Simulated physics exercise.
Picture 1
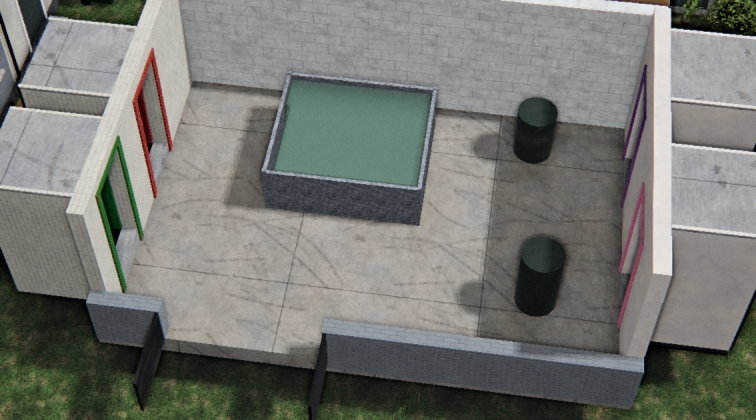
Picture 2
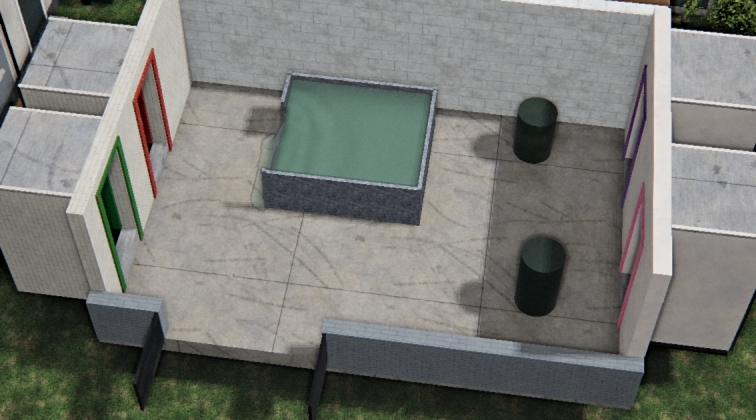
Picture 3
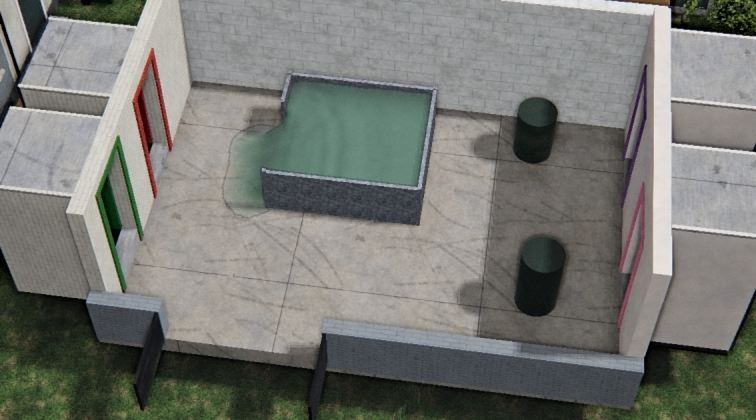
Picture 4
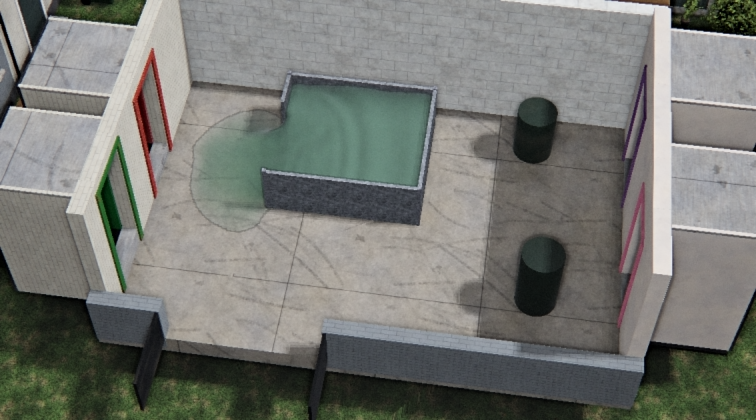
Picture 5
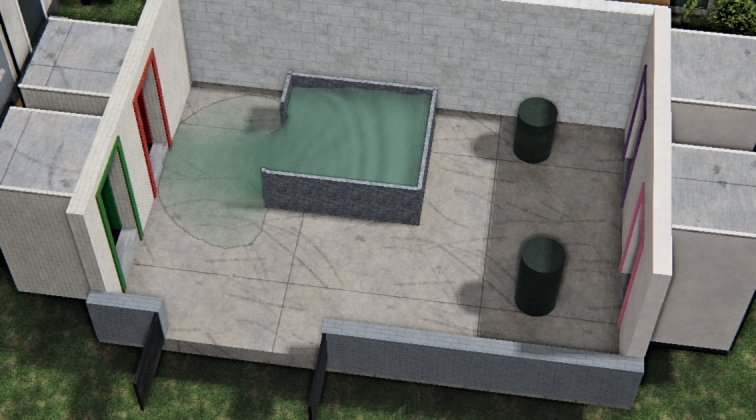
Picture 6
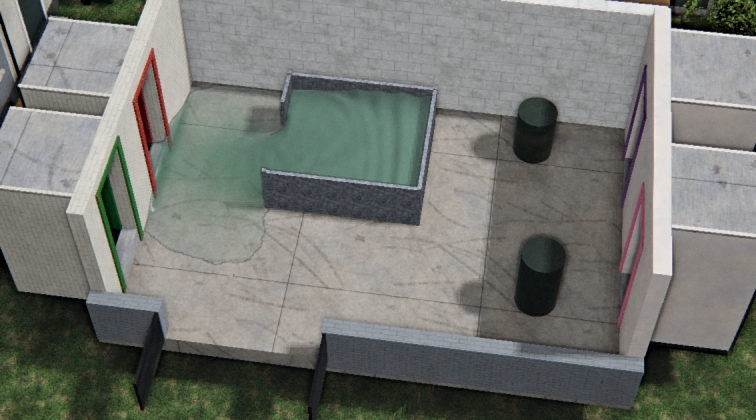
Greenish water poured out through the open left side of a raised square tank in a walled yard, then spread in a widening sheet across the paving toward the red and green doorways.
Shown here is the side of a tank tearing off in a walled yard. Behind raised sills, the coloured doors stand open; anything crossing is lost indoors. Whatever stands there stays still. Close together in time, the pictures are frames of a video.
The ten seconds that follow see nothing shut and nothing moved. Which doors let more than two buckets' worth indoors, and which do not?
One by one: Purple door: Within the cap; pink door: Over the cap; red door: Over the cap; green door: Within the cap.
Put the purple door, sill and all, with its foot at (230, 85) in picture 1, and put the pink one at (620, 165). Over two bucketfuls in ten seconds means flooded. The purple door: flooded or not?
Purple overflows.
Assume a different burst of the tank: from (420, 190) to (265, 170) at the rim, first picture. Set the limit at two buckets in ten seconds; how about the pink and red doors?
Going door by door: The pink one gets too much, and the red one stays safe.
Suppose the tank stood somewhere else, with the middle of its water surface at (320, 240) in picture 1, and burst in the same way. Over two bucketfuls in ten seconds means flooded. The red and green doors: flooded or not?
Briefly, red ends up below while green ends up above.
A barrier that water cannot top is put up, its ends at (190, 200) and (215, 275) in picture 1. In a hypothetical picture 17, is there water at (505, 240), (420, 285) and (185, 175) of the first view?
Results in order: Bone-dry / bone-dry / swamped.
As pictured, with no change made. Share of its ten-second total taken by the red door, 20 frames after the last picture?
About 95 %.
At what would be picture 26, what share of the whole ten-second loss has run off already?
Roughly 35 percent.
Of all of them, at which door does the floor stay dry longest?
That would be the pink one.
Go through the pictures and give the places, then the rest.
The water tank at (352, 132) is whole and still, in the first picture.
The front is at (264, 208), out from the gap at (278, 161), in the second picture.
The front is at (241, 212), out from the gap at (278, 161), in the third picture.
The front is at (202, 142), out from the gap at (278, 163), in the fourth picture.
The front is at (177, 130), out from the gap at (278, 163), in the fifth picture.
The front is at (147, 224), out from the gap at (278, 163), in the sixth picture.
A moment on, water covers 20 % of the floor; the purple door not reached, the pink door not reached, the red door far over two buckets in, the green door wet at the sill, nothing in.
Next, water covers 30 % of the floor; the purple door not reached, the pink door not reached, the red door far over two buckets in, the green door wet at the sill, nothing in.
Then, water covers 45 % of the floor; the purple door not reached, the pink door not reached, the red door far over two buckets in, the green door wet at the sill, nothing in.
Later, water covers 85 % of the floor; the purple door wet at the sill, nothing in, the pink door wet at the sill, nothing in, the red door far over two buckets in, the green door wet at the sill, nothing in.
In the end, water covers 95 % of the floor; the purple door wet at the sill, nothing in, the pink door over two buckets in, the red door far over two buckets in, the green door wet at the sill, nothing in.
